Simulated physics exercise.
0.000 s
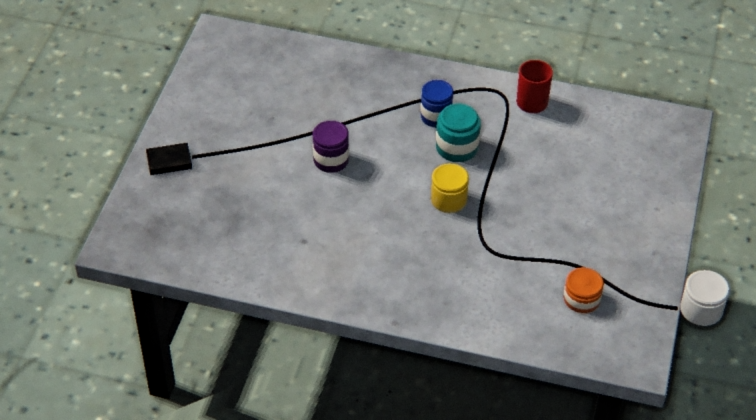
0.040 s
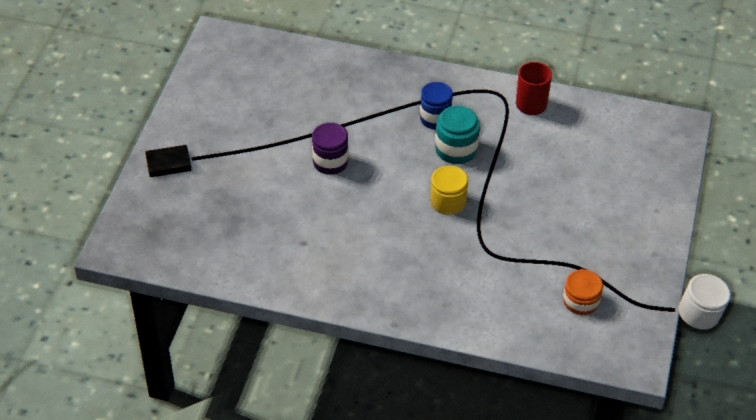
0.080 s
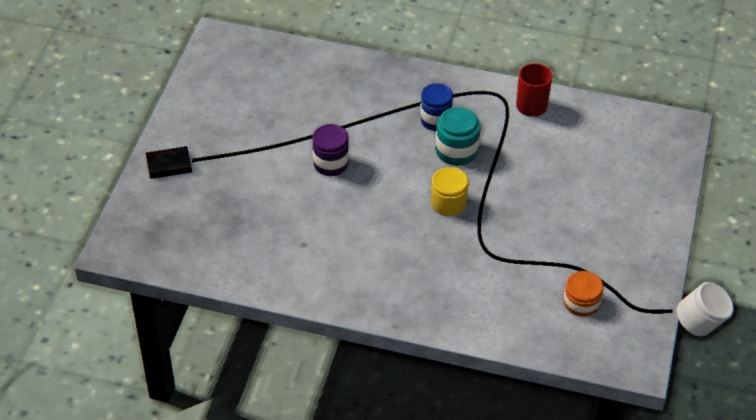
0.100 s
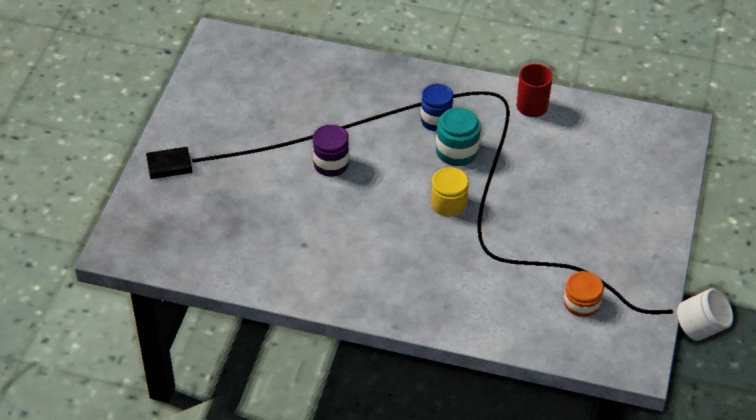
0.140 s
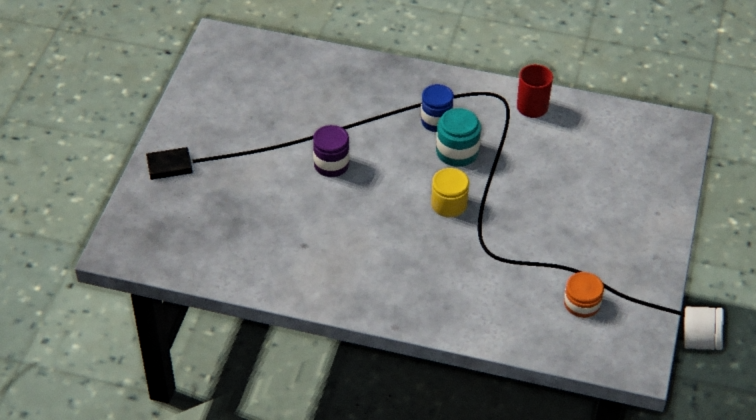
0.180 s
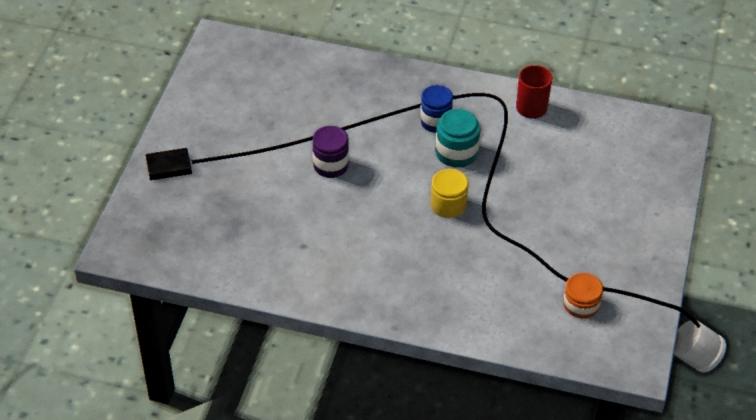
A white cylindrical speaker at the right edge of a grey side table, seen from above at an angle on a speckled greenish floor, tilts over and slips down past the edge. A black cable winds from a black phone at left past purple, blue, teal, yellow and orange containers, with a red mug at the back. As the speaker drops lower, the cable's right-hand stretch straightens and shifts, while the rest stays put.
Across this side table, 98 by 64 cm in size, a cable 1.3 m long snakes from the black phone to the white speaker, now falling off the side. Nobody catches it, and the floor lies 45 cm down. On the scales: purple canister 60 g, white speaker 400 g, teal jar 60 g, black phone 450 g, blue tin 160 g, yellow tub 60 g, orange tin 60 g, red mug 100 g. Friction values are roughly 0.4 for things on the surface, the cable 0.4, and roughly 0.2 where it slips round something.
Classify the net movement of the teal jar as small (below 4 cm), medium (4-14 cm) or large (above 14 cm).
Medium.
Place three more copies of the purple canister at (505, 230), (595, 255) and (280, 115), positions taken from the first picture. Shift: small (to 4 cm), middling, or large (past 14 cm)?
Shift 1: Major. Shift 2: Major. Shift 3: Minor.
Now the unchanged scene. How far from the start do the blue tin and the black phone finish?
Final offset from start: Blue tin = 20 cm, black phone = 2 cm.
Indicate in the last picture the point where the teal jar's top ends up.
Resting point is at approximately (468, 153).
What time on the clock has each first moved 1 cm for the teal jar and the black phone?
For the teal jar it's 0.38 s, while the black phone gets there at 0.38 s.
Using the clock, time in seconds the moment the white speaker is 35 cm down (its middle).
The clock reads 0.34 s at that moment.
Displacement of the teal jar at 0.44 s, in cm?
Teal jar: 6 cm.
By 0.4 s, the cable's tail end at (203, 159); teal jar 6 cm off its start, blue tin 11 cm off its start, black phone 2 cm off its start.
By 0.7 s, the cable's tail end at (203, 159); teal jar 7 cm off its start, blue tin 20 cm off its start, black phone 2 cm off its start.
By 0.9 s, the cable's tail end at (203, 159); teal jar 7 cm off its start at (468, 153), blue tin 20 cm off its start at (413, 178), black phone 2 cm off its start at (180, 159).
By 1.2 s, the cable's tail end at (203, 159); teal jar 7 cm off its start, blue tin 20 cm off its start, black phone 2 cm off its start.
By 2.4 s, the cable's tail end at (203, 159); teal jar 7 cm off its start at (468, 153), blue tin 20 cm off its start at (413, 178), black phone 2 cm off its start at (180, 159), white speaker over the edge.
